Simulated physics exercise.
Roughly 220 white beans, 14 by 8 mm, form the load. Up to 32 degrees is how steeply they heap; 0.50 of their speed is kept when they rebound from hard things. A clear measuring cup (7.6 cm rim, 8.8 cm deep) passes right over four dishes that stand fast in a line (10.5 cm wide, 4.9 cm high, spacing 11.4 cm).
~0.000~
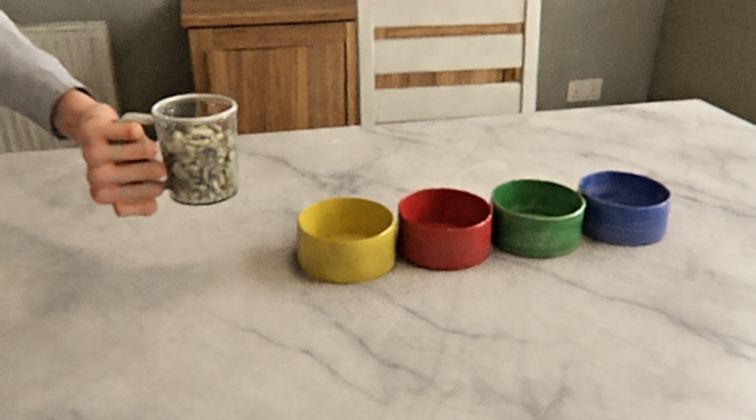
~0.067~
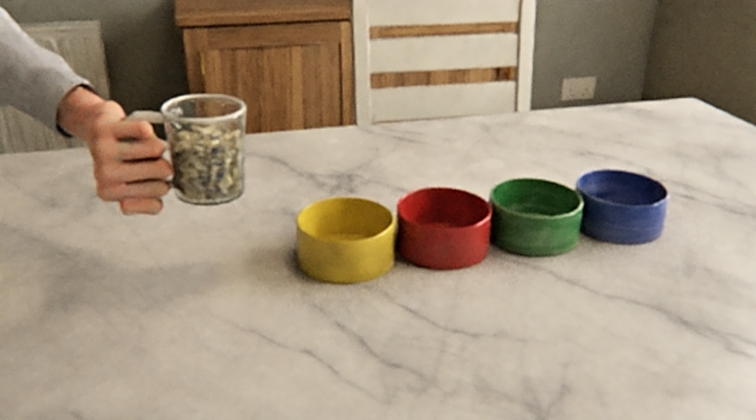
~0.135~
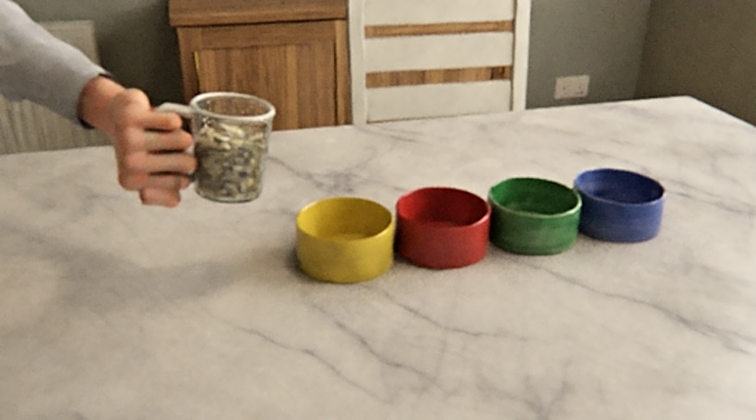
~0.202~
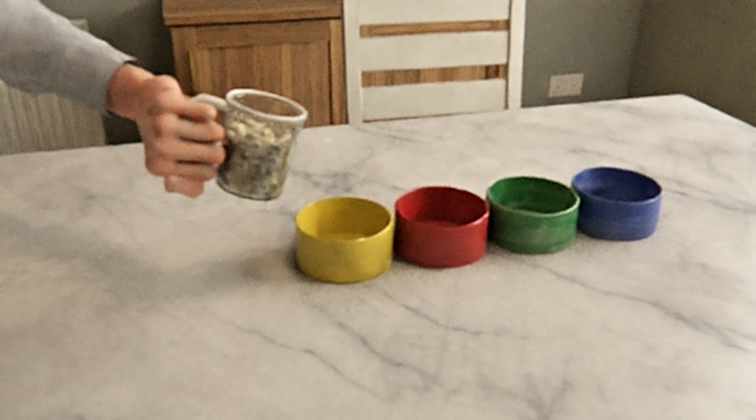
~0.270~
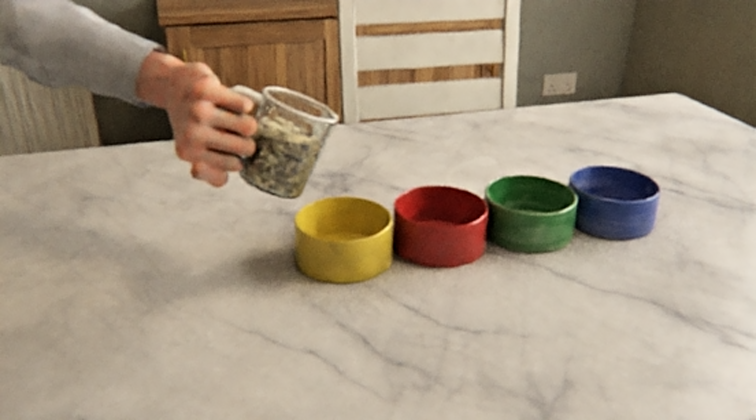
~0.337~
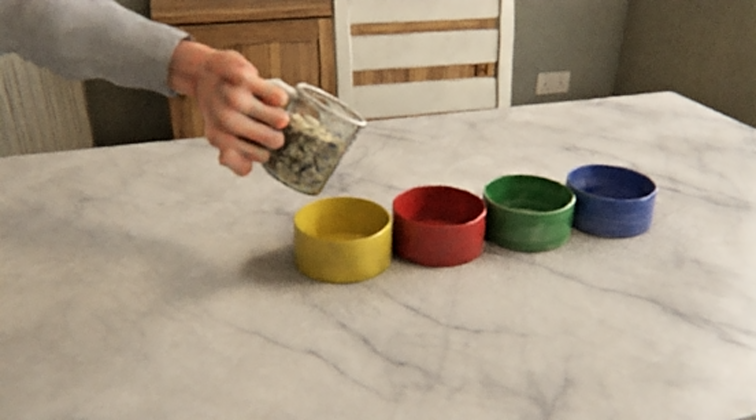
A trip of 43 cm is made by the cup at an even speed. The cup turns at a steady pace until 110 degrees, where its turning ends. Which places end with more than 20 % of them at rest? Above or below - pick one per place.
Red: Below; blue: Above; green: Below; yellow: Below; counter: Below.
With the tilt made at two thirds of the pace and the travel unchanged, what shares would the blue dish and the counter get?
I'd expect blue to end at 100 and the counter at 0.
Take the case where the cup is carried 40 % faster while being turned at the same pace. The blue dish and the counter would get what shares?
Then: Blue 90, counter 10.
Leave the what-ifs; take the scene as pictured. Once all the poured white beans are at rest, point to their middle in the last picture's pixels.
I'd put it at about (615, 202).
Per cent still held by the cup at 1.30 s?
About 15 percent of the load.
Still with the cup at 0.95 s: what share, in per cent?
95 per cent.
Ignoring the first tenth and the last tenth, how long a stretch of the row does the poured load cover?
Roughly 6 cm of the row.
After 0.70 s, tilt 72 degrees; cup holds 100 %.
Then, at 0.95 s, tilt 100 degrees; cup holds 95 %.
After 1.30 s, tilt 110 degrees; cup holds 15 %, blue 85 %.
At rest (2.0 s), red 0 %, blue 95 %, green 0 %, yellow 0 %, counter 0 %.
